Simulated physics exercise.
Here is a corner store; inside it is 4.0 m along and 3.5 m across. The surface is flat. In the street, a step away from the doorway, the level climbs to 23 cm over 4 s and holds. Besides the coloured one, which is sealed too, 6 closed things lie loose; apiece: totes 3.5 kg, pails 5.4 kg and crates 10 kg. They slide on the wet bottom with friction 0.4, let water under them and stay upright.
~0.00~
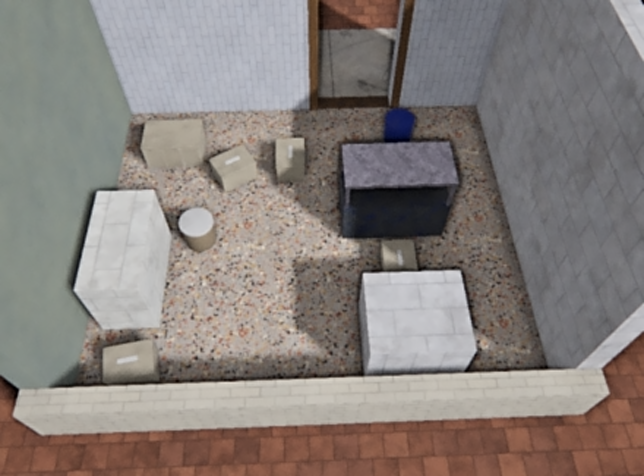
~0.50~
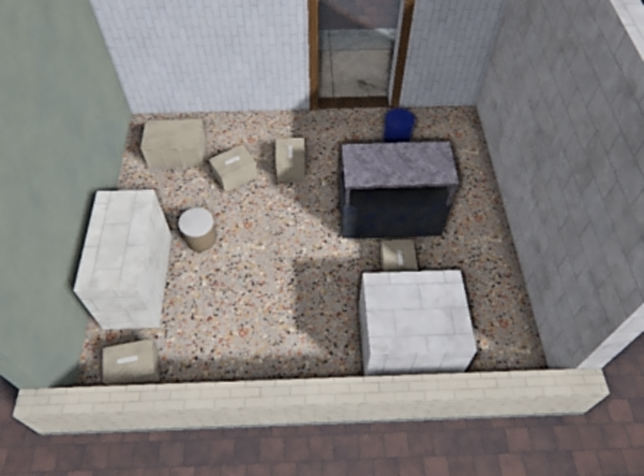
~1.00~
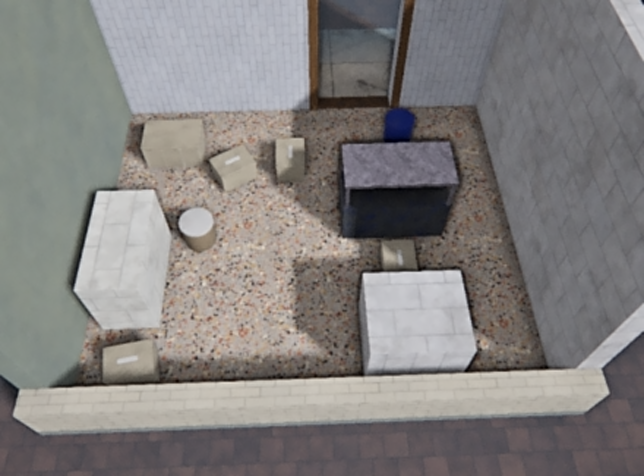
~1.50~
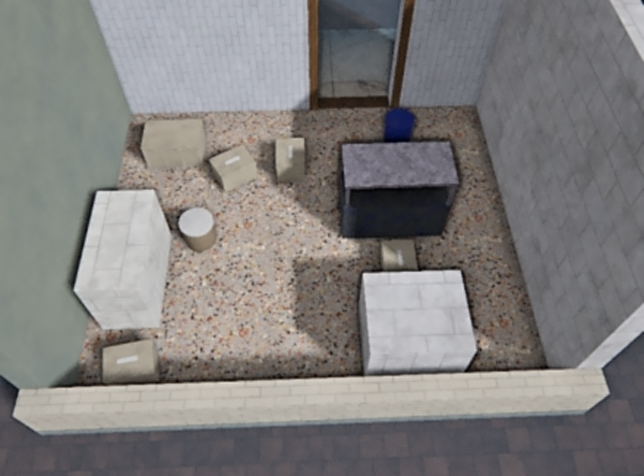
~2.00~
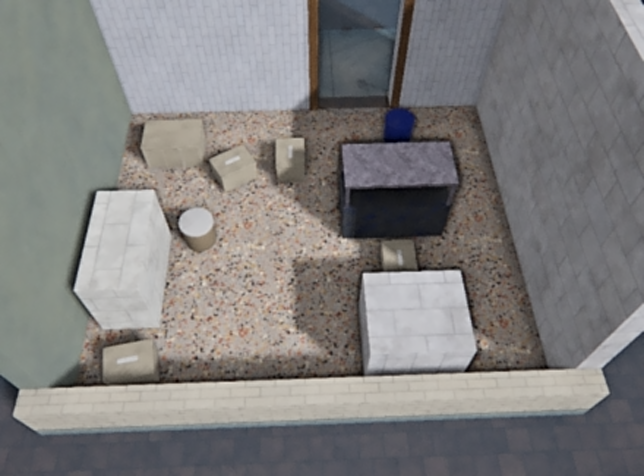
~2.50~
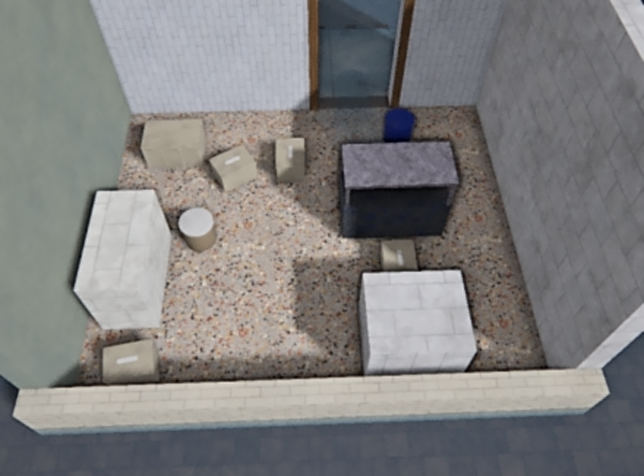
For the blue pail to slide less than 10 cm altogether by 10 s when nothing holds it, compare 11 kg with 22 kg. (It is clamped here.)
For it, only the larger load is enough.
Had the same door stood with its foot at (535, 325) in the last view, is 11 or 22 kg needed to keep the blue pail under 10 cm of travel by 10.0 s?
Then the smaller load will do.
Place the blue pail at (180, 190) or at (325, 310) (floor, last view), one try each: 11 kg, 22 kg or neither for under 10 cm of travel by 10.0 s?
In turn: Either load holds; the smaller is enough.
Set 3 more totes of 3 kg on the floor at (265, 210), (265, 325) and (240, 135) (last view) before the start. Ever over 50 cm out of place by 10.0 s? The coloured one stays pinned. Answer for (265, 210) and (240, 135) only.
In turn: Past it, under.
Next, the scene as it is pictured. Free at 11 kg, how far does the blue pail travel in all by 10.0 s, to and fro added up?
About 30 cm.
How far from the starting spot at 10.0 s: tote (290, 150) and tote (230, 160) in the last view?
In turn: 150 cm, 30 cm.
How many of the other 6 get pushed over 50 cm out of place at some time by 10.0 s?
3 of them.
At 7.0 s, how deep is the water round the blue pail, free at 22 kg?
About 10 cm.
After 3.5 s the blue pail would be 0 cm from its start with 11 kg and 0 cm from its start with 22 kg; 5 cm of water round it then.
After 4.5 s the blue pail would be 12 cm from its start with 11 kg and 0 cm from its start with 22 kg; 6 cm of water round it then.
After 7.0 s the blue pail would be 30 cm from its start with 11 kg and 0 cm from its start with 22 kg; 10 cm of water round it then.
After 10.0 s the blue pail would be 30 cm from its start with 11 kg and 0 cm from its start with 22 kg; 12 cm of water round it then.
